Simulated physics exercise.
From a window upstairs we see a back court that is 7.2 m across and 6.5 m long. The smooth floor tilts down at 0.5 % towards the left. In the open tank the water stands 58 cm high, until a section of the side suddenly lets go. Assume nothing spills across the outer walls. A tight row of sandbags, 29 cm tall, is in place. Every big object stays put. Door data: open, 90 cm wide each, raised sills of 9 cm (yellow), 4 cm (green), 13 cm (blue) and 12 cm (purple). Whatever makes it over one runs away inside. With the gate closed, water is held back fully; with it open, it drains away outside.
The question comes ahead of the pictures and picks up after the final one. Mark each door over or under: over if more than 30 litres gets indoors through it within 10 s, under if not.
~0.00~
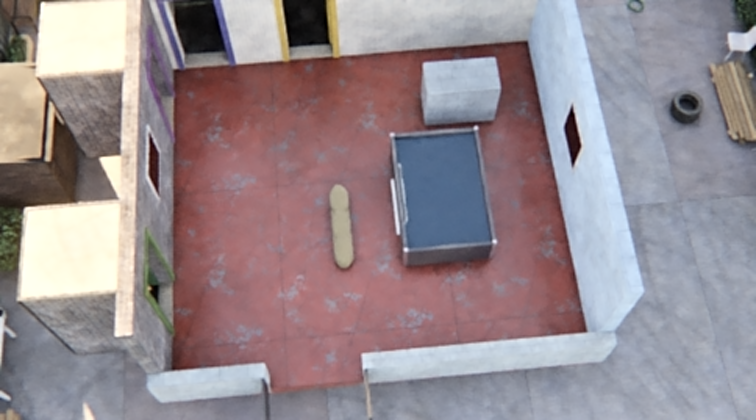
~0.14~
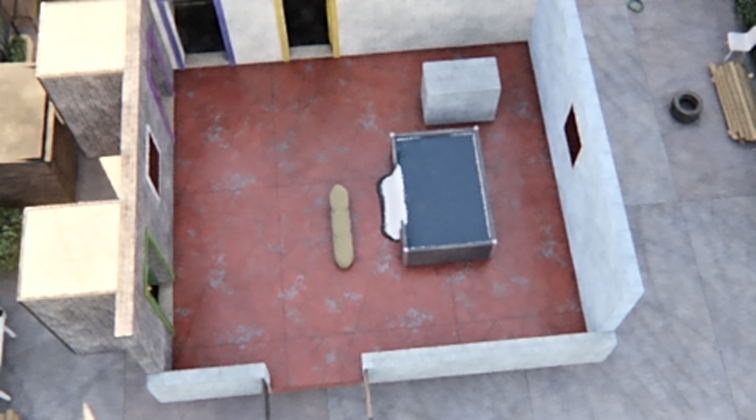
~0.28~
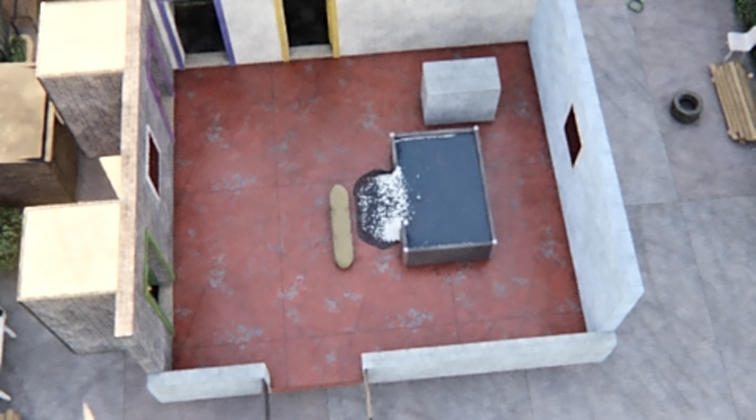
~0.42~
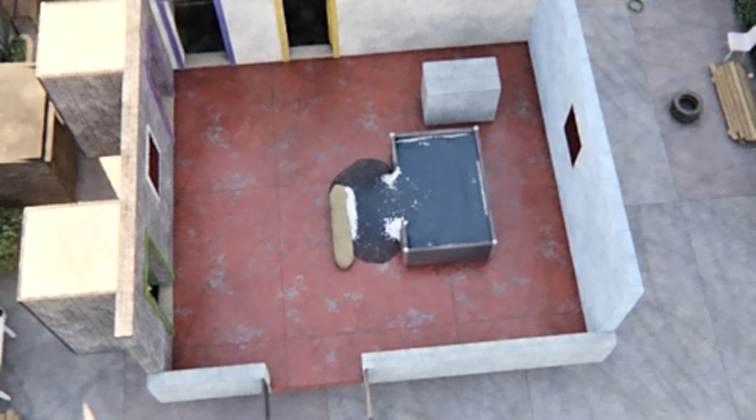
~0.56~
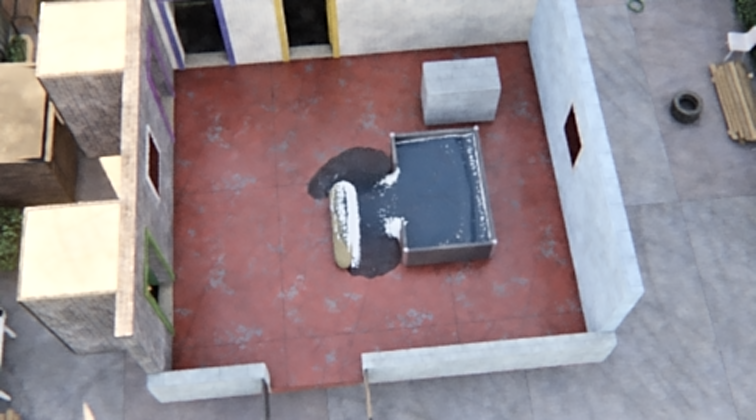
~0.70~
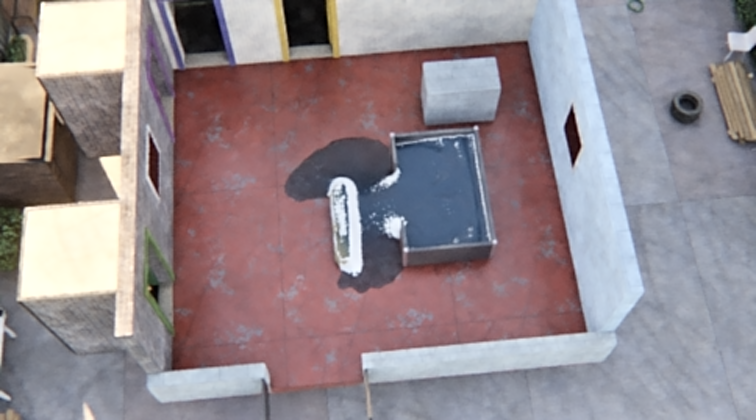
Yellow door: Under, green door: Under, blue door: Under, purple door: Under.
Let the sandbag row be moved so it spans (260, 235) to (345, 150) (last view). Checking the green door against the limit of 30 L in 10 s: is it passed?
Green: Exceeded.
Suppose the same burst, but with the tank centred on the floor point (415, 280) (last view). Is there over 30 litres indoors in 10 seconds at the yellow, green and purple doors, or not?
Yellow gets no more than that, green gets more than that, purple gets no more than that.
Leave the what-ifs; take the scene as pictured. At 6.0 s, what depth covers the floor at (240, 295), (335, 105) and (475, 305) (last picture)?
Spot one 1 cm, spot two 2 cm, spot three 3 cm.
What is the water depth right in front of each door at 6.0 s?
Readings (cm): Yellow = 7; green = 2; blue = 8; purple = 9.
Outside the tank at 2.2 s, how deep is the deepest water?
Max depth: About 32 centimetres.
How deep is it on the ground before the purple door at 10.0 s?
About 6.0 cm.
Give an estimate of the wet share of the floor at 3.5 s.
About 50 per cent.
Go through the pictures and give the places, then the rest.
In the first frame, the open tank at (442, 189) is whole and still, 58 cm deep.
In the second frame, water pours out at (400, 202) and has run 0.6 m, to (388, 179); typically 8 cm deep outside, 58 cm at the open tank's back.
In the third frame, water pours out at (400, 203) and has run 0.9 m, to (368, 239); typically 11 cm deep outside, 58 cm at the open tank's back.
In the fourth frame, water pours out at (400, 203) and has run 1.3 m, to (334, 189); typically 10 cm deep outside, 54 cm at the open tank's back.
In the fifth frame, water pours out at (400, 203) and has run 1.7 m, to (315, 183); typically 7 cm deep outside, 48 cm at the open tank's back.
In the sixth frame, the front is at (292, 184), 2.1 m from the gap at (400, 203); 3.0 m2 of floor is under water; 50 cm left at the back of the open tank.
After 1.4 s water covers 20 % of the floor and is deepest (44 cm) near (349, 214); yellow door not reached, green door not reached, blue door not reached, purple door not reached.
After 2.2 s water covers 50 % of the floor and is deepest (32 cm) near (349, 214); yellow door 9 cm at the sill, 0 L in, green door not reached, blue door not reached, purple door 2 cm at the sill, 0 L in.
After 3.5 s water covers 50 % of the floor and is deepest (24 cm) near (349, 214); yellow door 10 cm at the sill, 8 L in, green door 3 cm at the sill, 0 L in, blue door 11 cm at the sill, 1 L in, purple door 10 cm at the sill, 0 L in.
After 6.0 s water covers 70 % of the floor and is deepest (14 cm) near (350, 223); yellow door 7 cm at the sill, 10 L in, green door 2 cm at the sill, 0 L in, blue door 8 cm at the sill, 3 L in, purple door 9 cm at the sill, 1 L in.
After 10.0 s water covers 95 % of the floor and is deepest (8 cm) near (173, 383); yellow door 4 cm at the sill, 10 L in, green door 5 cm at the sill, 3 L in, blue door 6 cm at the sill, 3 L in, purple door 6 cm at the sill, 1 L in.
